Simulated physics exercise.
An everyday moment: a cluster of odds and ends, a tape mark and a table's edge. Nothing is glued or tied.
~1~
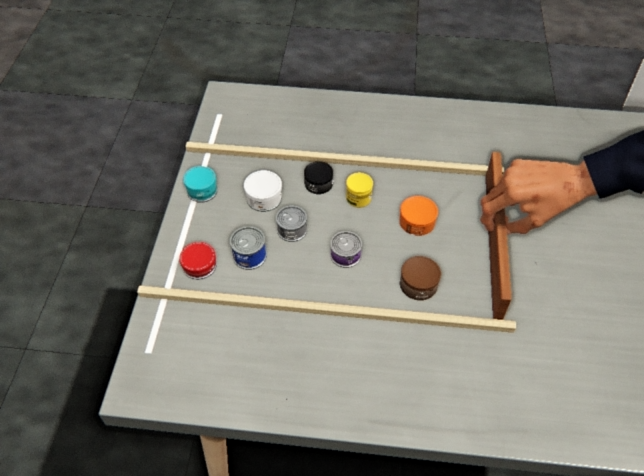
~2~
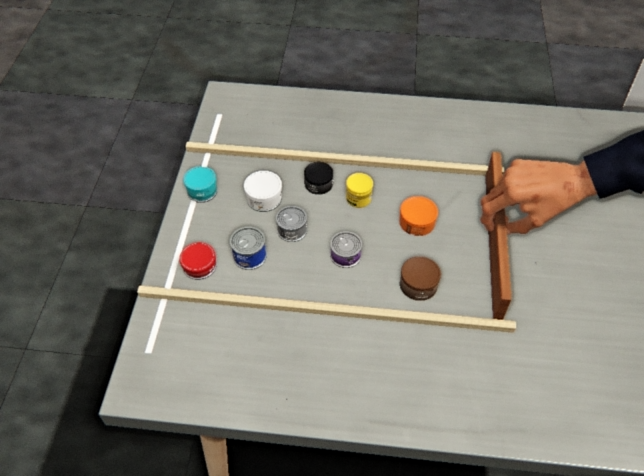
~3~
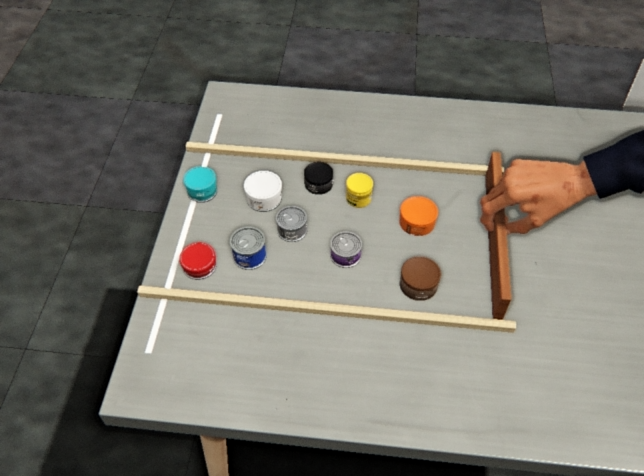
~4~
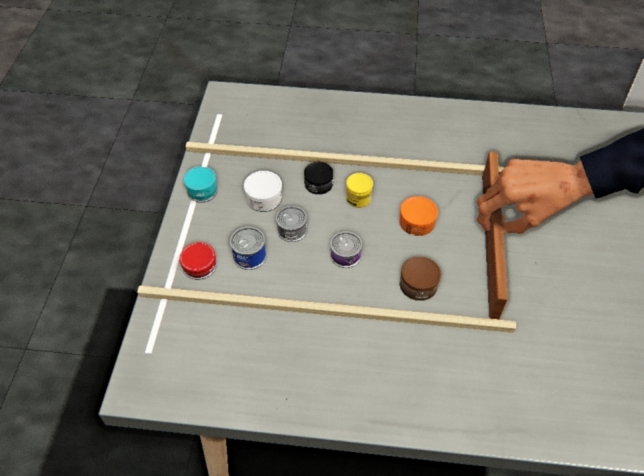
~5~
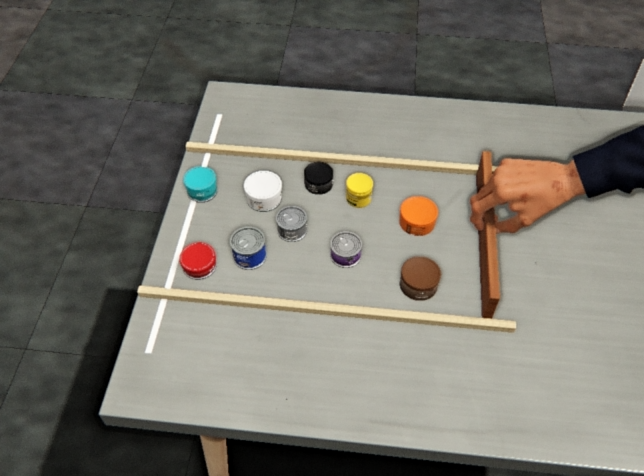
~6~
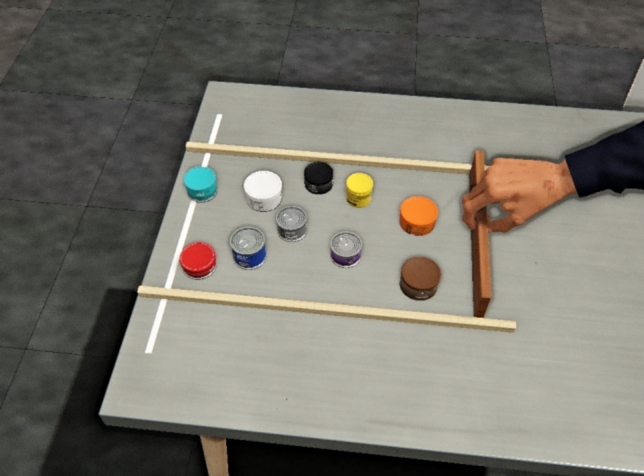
On a grey tabletop, a hand sliding a wooden board slightly left between two rails, the colourful scattered pots staying still.
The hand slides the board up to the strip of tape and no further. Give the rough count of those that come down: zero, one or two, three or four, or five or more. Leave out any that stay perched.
Outcome: The number that fall off is five or more.
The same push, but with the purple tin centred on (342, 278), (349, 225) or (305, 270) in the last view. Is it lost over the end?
Place by place, it is lost; survives; tumbles off.
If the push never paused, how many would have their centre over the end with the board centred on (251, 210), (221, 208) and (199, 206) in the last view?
In that order 0, 1 and 5.
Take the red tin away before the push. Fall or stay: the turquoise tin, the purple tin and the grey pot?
The turquoise tin drops off; the purple tin survives; the grey pot comes down.
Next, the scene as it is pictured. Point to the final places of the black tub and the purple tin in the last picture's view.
The black tub stops around (191, 157); the purple tin around (167, 230).
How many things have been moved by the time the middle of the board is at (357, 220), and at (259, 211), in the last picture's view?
By then 4, and 10.
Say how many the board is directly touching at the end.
It touches 5.
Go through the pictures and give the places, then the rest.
In the first frame, turquoise tin (201, 185); red tin (198, 261); blue tin (249, 248); board (497, 232); tape (189, 217).
In the second frame, red tin (198, 261); brown tub (420, 279).
In the third frame, blue tin (249, 249); white pot (264, 192).
In the fourth frame, turquoise tin (201, 185); grey pot (292, 224).
In the fifth frame, red tin (198, 261); board (486, 231).
In the sixth frame, turquoise tin (201, 185); red tin (198, 261); blue tin (249, 249); board (479, 230); tape (189, 217).
Soon after, none off yet; turquoise tin at rest near (201, 185); red tin at rest near (198, 261); blue tin at rest near (249, 249).
In the end, the number that fall off is five or more; gone, grey pot, white pot, blue tin, red tin and turquoise tin.
